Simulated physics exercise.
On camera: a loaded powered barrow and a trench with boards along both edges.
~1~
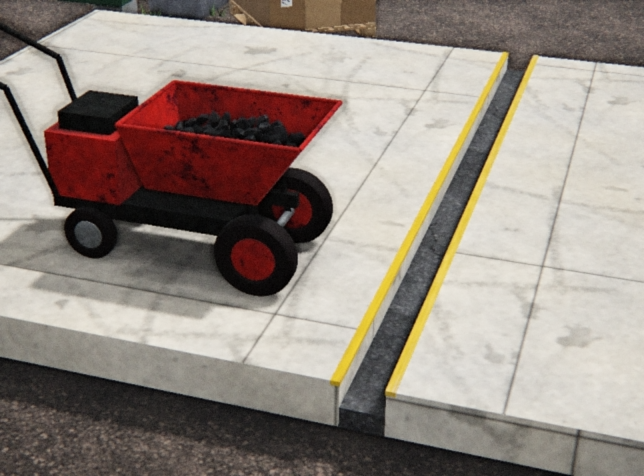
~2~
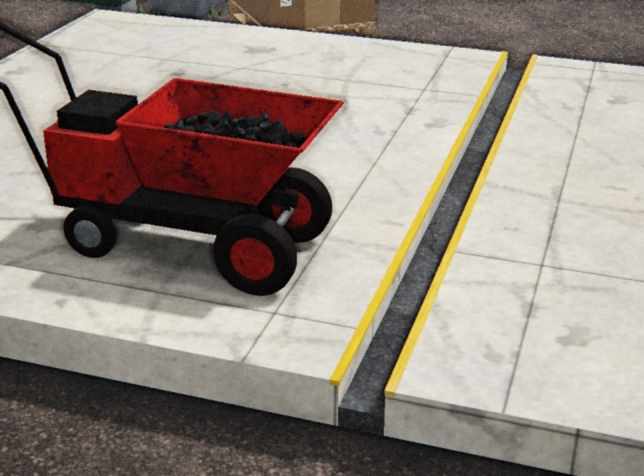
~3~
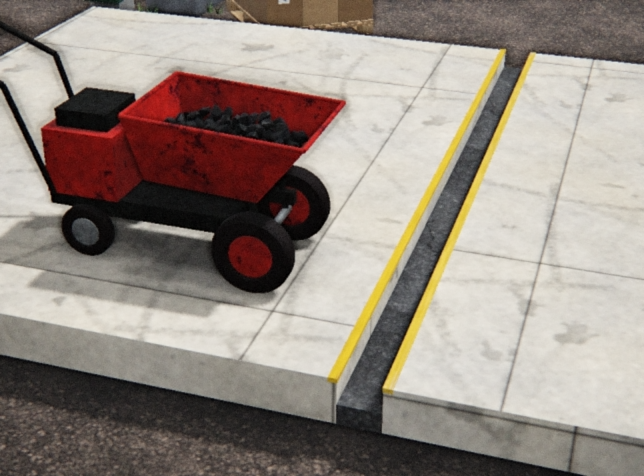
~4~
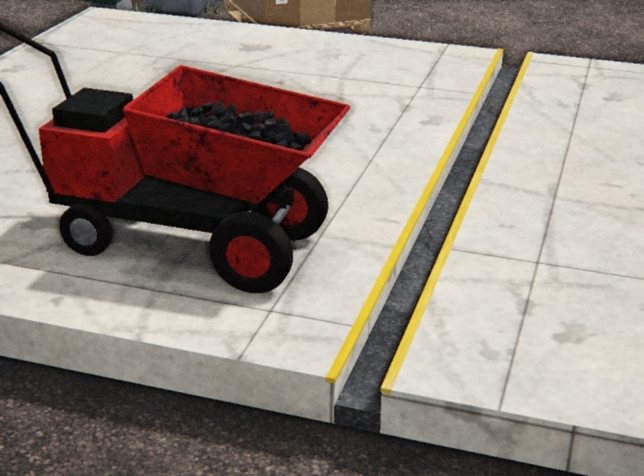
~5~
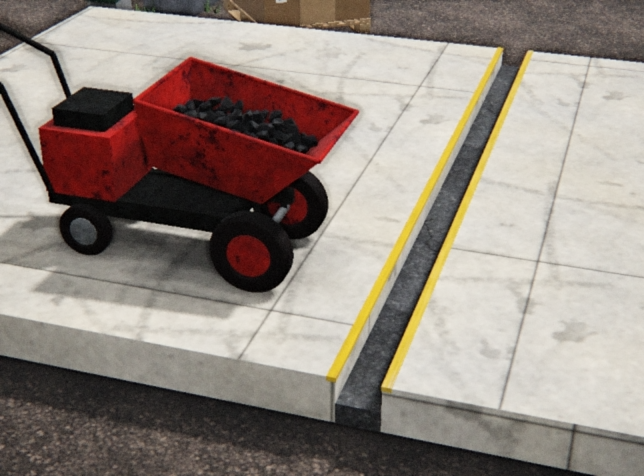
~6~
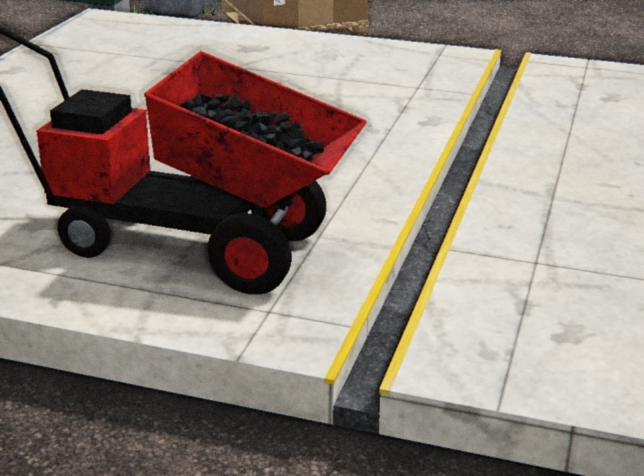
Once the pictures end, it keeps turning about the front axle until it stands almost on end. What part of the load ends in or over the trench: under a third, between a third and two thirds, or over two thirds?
Between the edges lies from one third to two thirds of the load.
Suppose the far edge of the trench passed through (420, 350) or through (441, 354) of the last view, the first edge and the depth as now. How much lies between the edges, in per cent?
In turn 70 and 90 in a hundred.
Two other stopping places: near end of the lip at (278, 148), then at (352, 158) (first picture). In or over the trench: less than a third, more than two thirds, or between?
In turn: Between a third and two thirds; under a third.
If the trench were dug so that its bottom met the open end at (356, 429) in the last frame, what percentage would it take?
Close to 70 per cent.
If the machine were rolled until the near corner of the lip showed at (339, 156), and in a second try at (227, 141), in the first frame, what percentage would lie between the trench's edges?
About 0 and 30 per cent.
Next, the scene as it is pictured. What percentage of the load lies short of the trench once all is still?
About 0 per cent.
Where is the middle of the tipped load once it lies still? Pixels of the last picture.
Roughly at (414, 287).
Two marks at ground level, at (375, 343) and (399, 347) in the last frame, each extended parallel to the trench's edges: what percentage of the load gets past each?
First some 60, then 30 per cent.
Soon after the last picture, skip tipped steeply; all in the skip.
A little later, skip tipped right over; nearly all in the skip; a small part in or heaped over the trench; a stray few beyond it.
Later still, skip tipped right over; about a quarter in the skip; about half in or heaped over the trench; about a quarter beyond it.
By the end, skip tipped right over; about a quarter in the skip; about half in or heaped over the trench; about a quarter beyond it.
